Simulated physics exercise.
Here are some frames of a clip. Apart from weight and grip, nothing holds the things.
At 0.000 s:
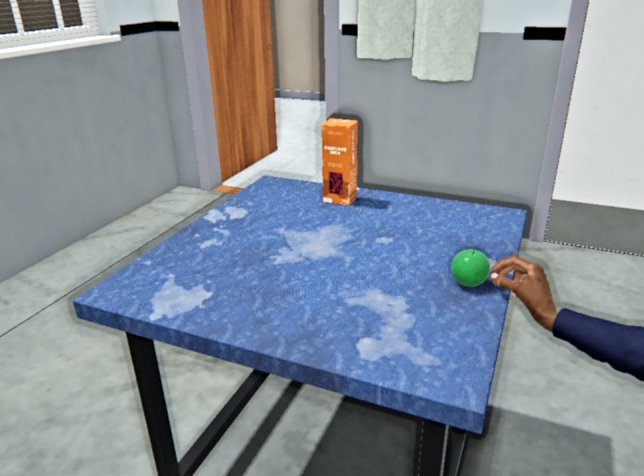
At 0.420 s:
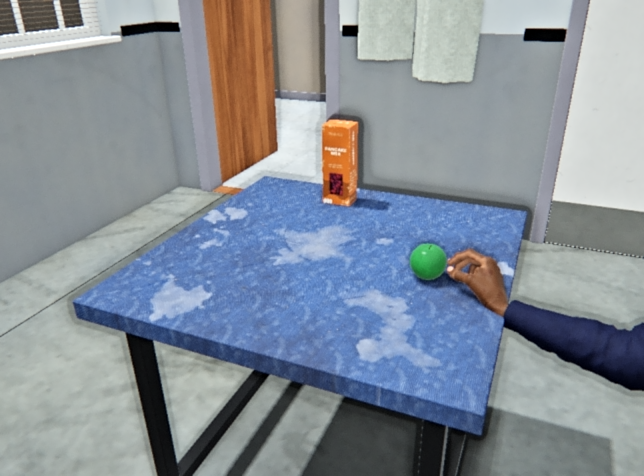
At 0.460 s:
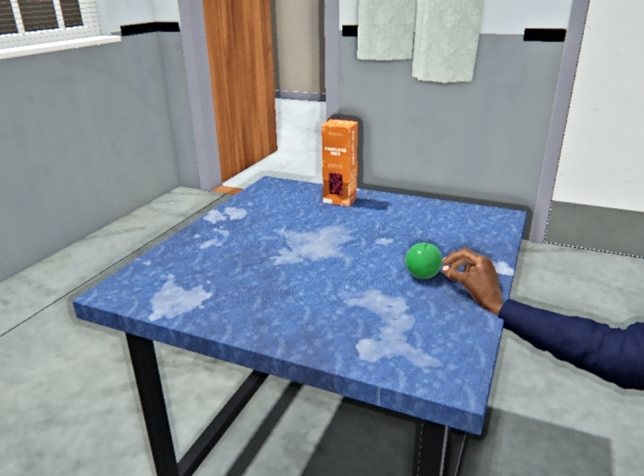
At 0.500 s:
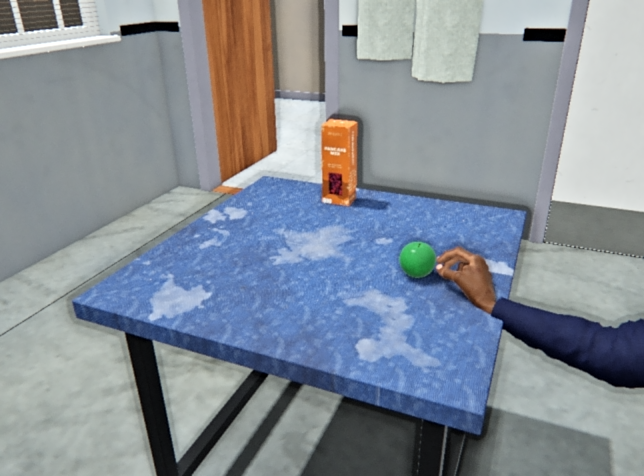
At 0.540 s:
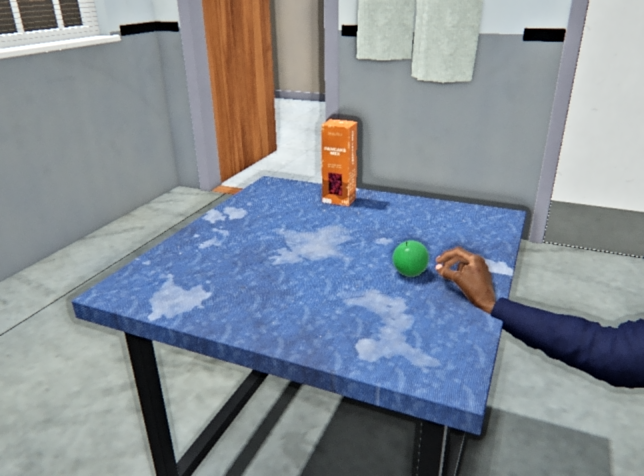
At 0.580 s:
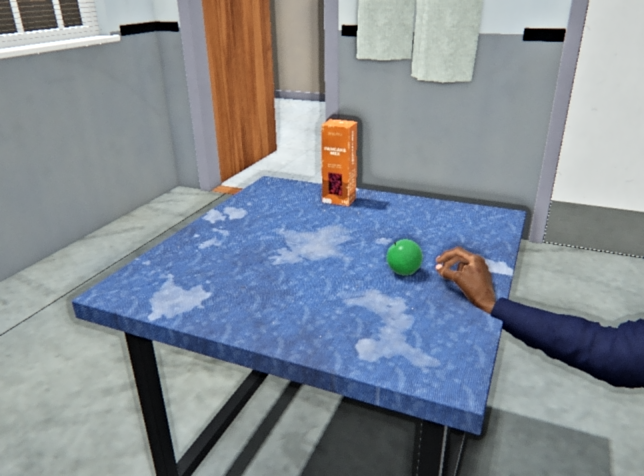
In a grey-walled room with a wooden door and pale hanging towels, a blue, white-patched table is seen from slightly above. An orange box stands near its back edge, and a hand in a dark blue sleeve holds a green apple at the right. The hand moves the apple leftward over the table, then they separate as the apple shifts slightly farther left, while the camera stays still.
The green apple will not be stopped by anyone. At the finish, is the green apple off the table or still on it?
Still on it.
After 0.68 s, green apple shifted about its own width near (390, 255).
After 0.88 s, green apple shifted about its own width near (366, 250).
After 1.08 s, green apple shifted well along near (348, 247).
After 1.38 s, green apple shifted well along near (330, 244).
In the end (2.1 s), moved from the start, green apple. At the end, from the last picture's camera, green apple near (323, 243).
